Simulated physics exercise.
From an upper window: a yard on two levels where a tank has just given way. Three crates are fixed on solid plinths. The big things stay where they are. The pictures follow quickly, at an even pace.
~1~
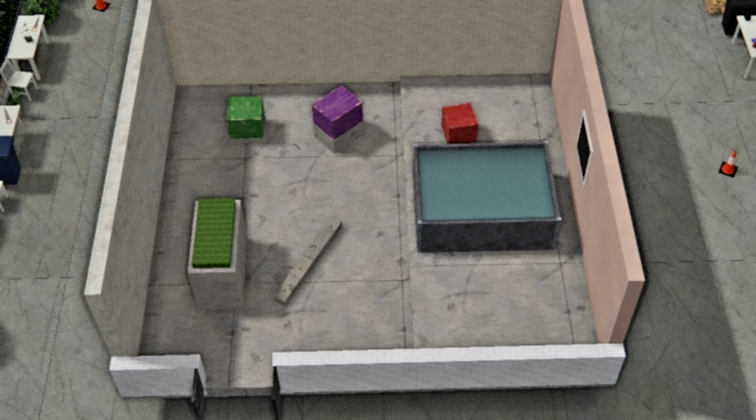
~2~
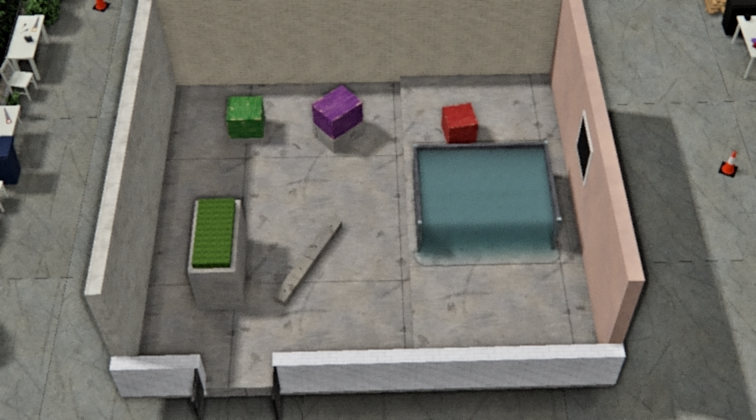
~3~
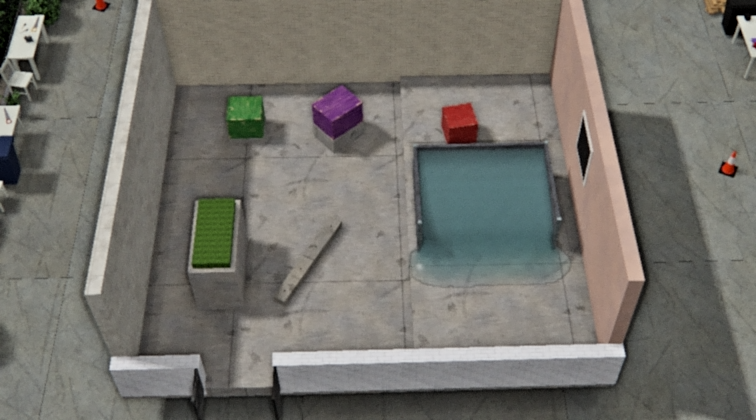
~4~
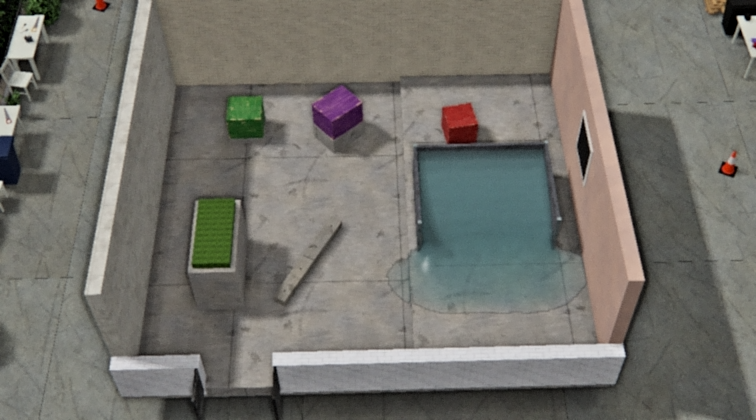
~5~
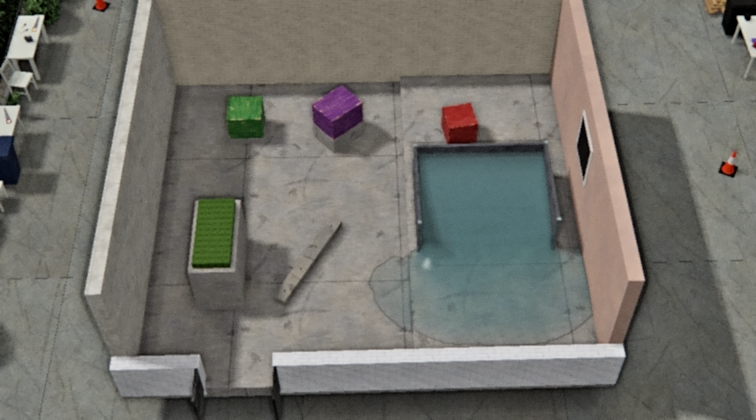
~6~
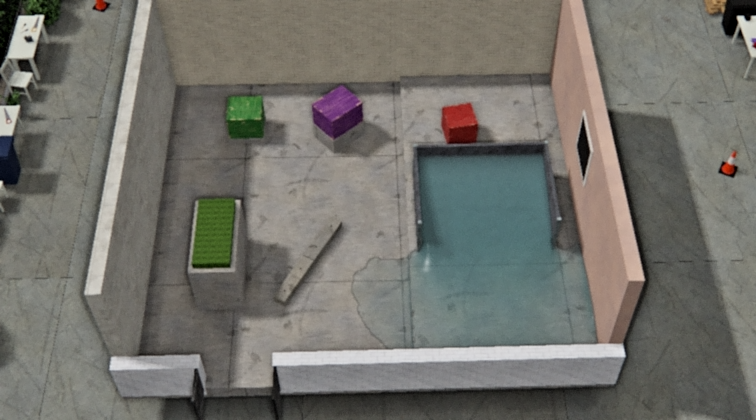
In a walled concrete yard with green, purple and red cubes along the back, a dark rectangular tank of water stands whole at the right. Its front side gives way and water pours out toward the low white front wall, then spreads sideways across the floor in a widening, rounded sheet.
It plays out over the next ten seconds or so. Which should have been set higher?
In the end: The green crate keeps dry; the red crate keeps dry; the purple crate keeps dry.
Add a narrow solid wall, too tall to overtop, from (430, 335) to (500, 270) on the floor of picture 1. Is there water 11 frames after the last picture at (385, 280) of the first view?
Verdict: Under water.
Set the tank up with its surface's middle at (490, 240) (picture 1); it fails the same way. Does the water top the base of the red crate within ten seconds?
In short: The red crate takes water.
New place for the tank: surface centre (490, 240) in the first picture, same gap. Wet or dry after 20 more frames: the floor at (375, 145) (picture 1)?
At that place: Free of water.
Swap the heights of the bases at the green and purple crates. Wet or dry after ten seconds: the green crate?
Green crate is spared.
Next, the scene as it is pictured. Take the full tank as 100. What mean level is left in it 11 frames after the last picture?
Some 24 per cent.
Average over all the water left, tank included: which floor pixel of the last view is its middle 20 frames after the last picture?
Around (434, 289).
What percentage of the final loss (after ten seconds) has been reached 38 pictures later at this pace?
Close to 40 %.
A moment on, water covers 20 % of the floor; the green crate not reached, the red crate not reached, the purple crate not reached.
Next, water covers 25 % of the floor; the green crate not reached, the red crate not reached, the purple crate not reached.
Then, water covers 40 % of the floor; the green crate not reached, the red crate not reached, the purple crate not reached.
Later, water covers 80 % of the floor; the green crate water round its plinth, the red crate not reached, the purple crate water round its plinth.
In the end, water covers 95 % of the floor; the green crate stayed above the water, the red crate stayed above the water, the purple crate stayed above the water.
